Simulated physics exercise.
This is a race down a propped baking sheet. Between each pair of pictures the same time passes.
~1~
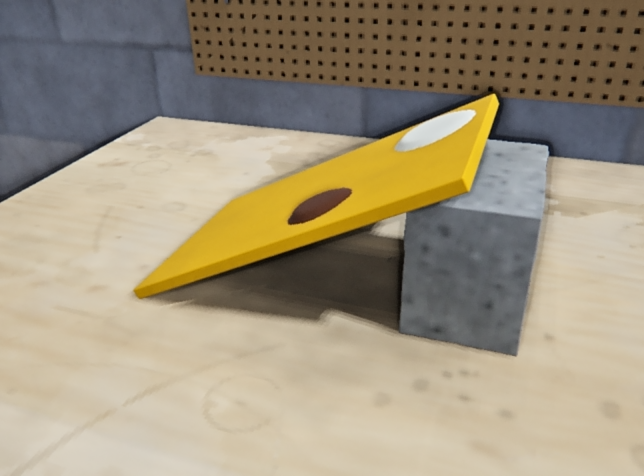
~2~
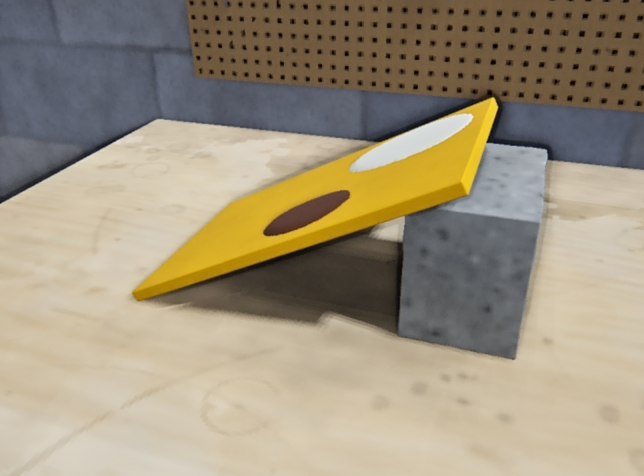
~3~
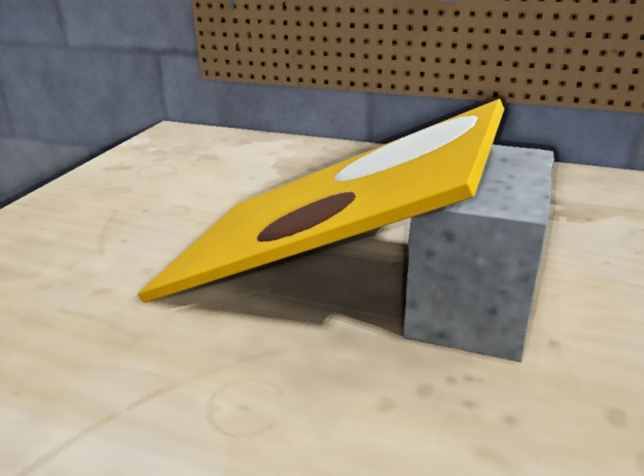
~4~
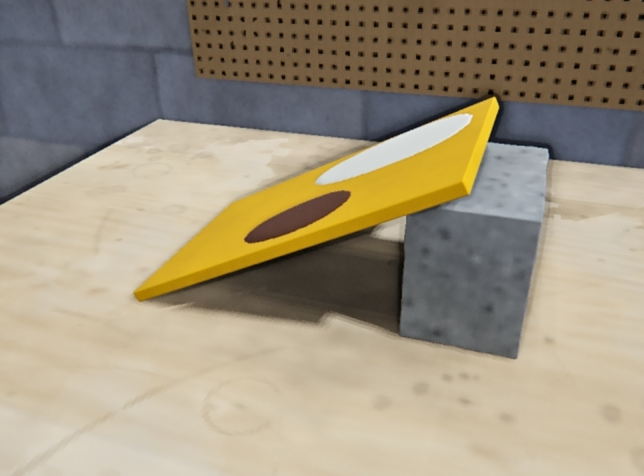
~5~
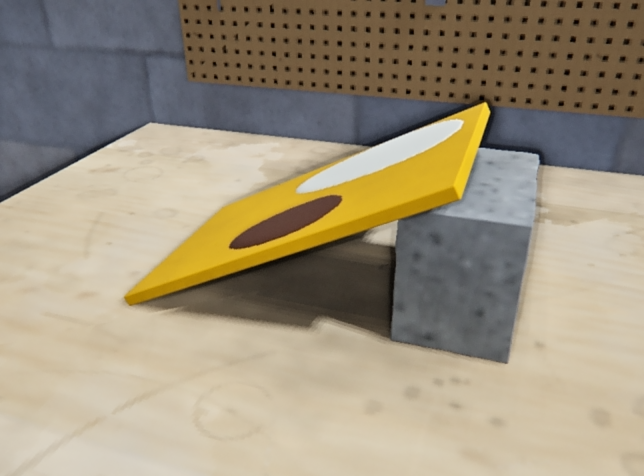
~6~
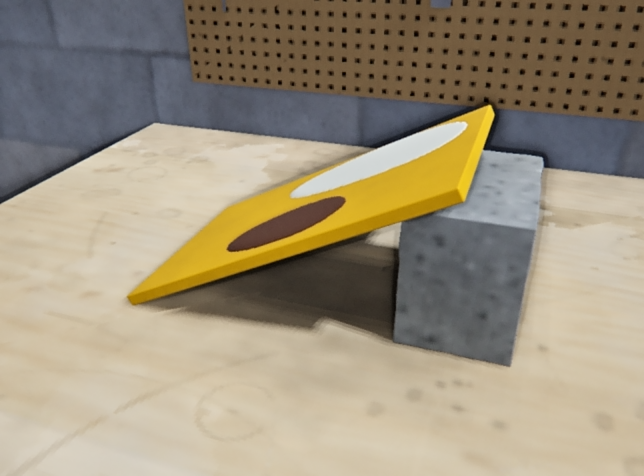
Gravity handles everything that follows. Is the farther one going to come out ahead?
Yes, first to finish will be the one away from the viewer, I think.
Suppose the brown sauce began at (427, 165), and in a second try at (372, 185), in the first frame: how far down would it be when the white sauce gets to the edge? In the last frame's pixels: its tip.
Roughly (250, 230), then (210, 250) for the other start.
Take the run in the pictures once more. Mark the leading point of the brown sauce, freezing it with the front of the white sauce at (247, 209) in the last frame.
(203, 252), approximately.
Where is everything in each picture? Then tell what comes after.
In the first picture, tip of the brown sauce half way down; tip of the white sauce (403, 141) a quarter of the way down.
In the second picture, tip of the brown sauce (272, 223) half way down; tip of the white sauce half way down.
In the third picture, tip of the brown sauce half way down; tip of the white sauce (346, 170) half way down.
In the fourth picture, tip of the brown sauce (256, 230) three quarters of the way down; tip of the white sauce half way down.
In the fifth picture, tip of the brown sauce three quarters of the way down; tip of the white sauce (305, 183) half way down.
In the sixth picture, tip of the brown sauce (237, 240) three quarters of the way down; tip of the white sauce half way down.
Shortly, the brown sauce is three quarters of the way down; the white sauce is three quarters of the way down.
Then, the brown sauce is close to the edge; the white sauce is close to the edge.
At the finish, the brown sauce is close to the edge; the white sauce is at the low edge.
